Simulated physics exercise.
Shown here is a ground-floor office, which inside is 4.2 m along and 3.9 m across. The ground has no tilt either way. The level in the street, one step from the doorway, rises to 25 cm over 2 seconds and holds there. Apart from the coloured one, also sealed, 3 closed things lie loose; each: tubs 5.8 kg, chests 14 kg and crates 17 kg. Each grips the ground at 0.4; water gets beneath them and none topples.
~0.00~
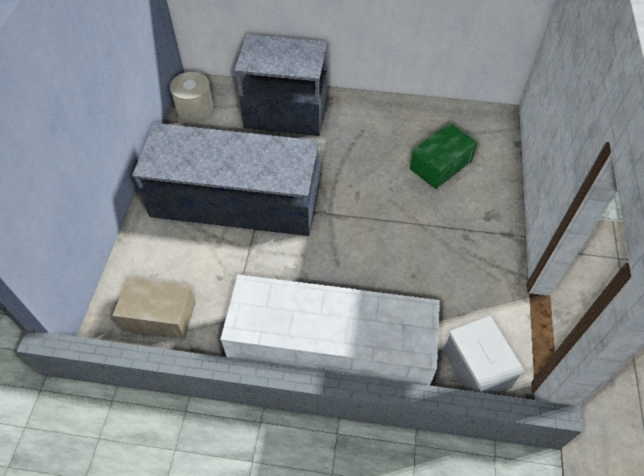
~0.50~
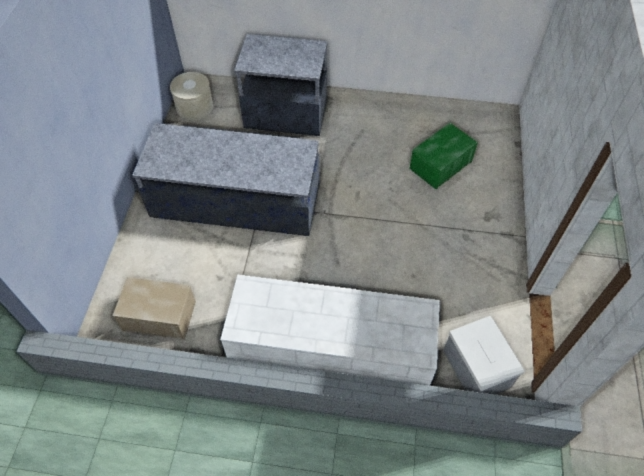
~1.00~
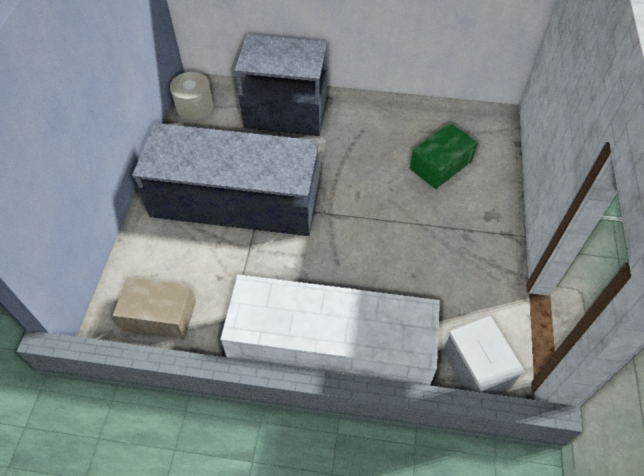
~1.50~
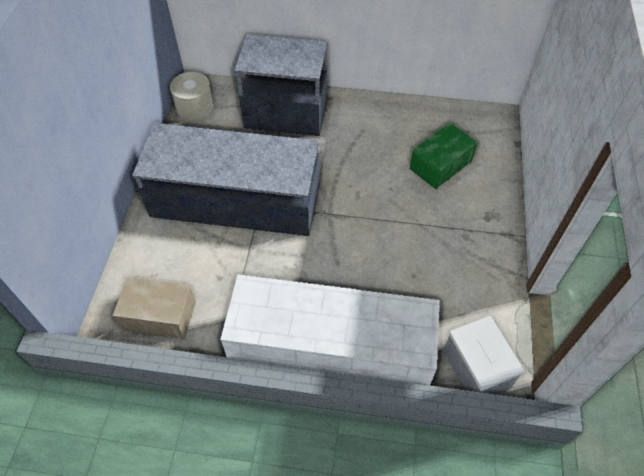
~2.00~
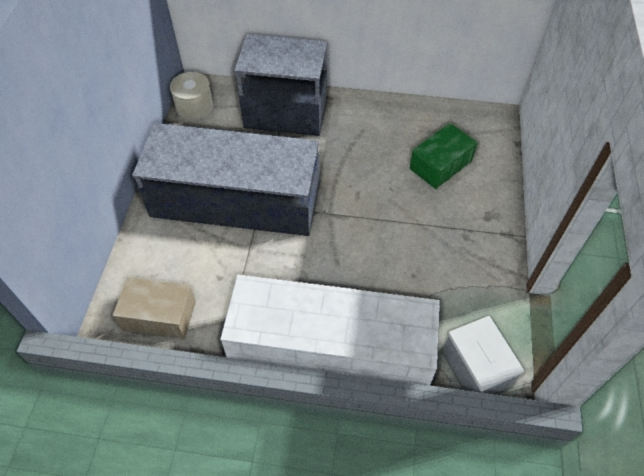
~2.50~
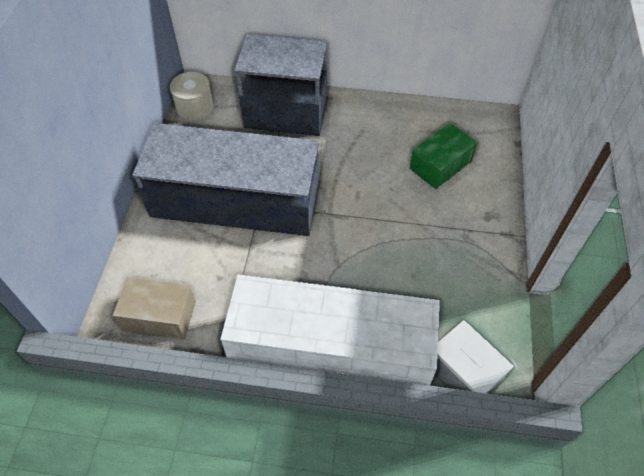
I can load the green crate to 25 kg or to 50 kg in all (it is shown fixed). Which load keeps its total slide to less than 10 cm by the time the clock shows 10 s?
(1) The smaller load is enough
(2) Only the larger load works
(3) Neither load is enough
(1) The smaller load is enough.
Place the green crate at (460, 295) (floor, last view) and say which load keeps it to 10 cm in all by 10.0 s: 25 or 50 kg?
No load works.
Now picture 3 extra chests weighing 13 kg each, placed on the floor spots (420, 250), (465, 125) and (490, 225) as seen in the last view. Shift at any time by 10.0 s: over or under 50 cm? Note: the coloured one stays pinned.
Order as asked: Goes beyond / goes beyond / stays within.
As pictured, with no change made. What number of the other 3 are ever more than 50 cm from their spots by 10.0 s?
Counting them up, I find 2.
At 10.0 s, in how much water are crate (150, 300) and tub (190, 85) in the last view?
I'd estimate 9 cm for the first and 11 cm for the second.
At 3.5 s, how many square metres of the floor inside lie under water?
About 6.0 m2 is covered.
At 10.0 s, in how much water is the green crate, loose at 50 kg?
Close to 5 cm deep.
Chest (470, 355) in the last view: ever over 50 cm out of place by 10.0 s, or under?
Result: Limit exceeded.
After 3.5 s the green crate would be 0 cm from its start with 25 kg and 0 cm from its start with 50 kg; 0 cm of water round it then.
After 4.5 s the green crate would be 0 cm from its start with 25 kg and 0 cm from its start with 50 kg; 1 cm of water round it then.
After 7.0 s the green crate would be 0 cm from its start with 25 kg and 0 cm from its start with 50 kg; 3 cm of water round it then.
After 10.0 s the green crate would be 0 cm from its start with 25 kg and 0 cm from its start with 50 kg; 5 cm of water round it then.
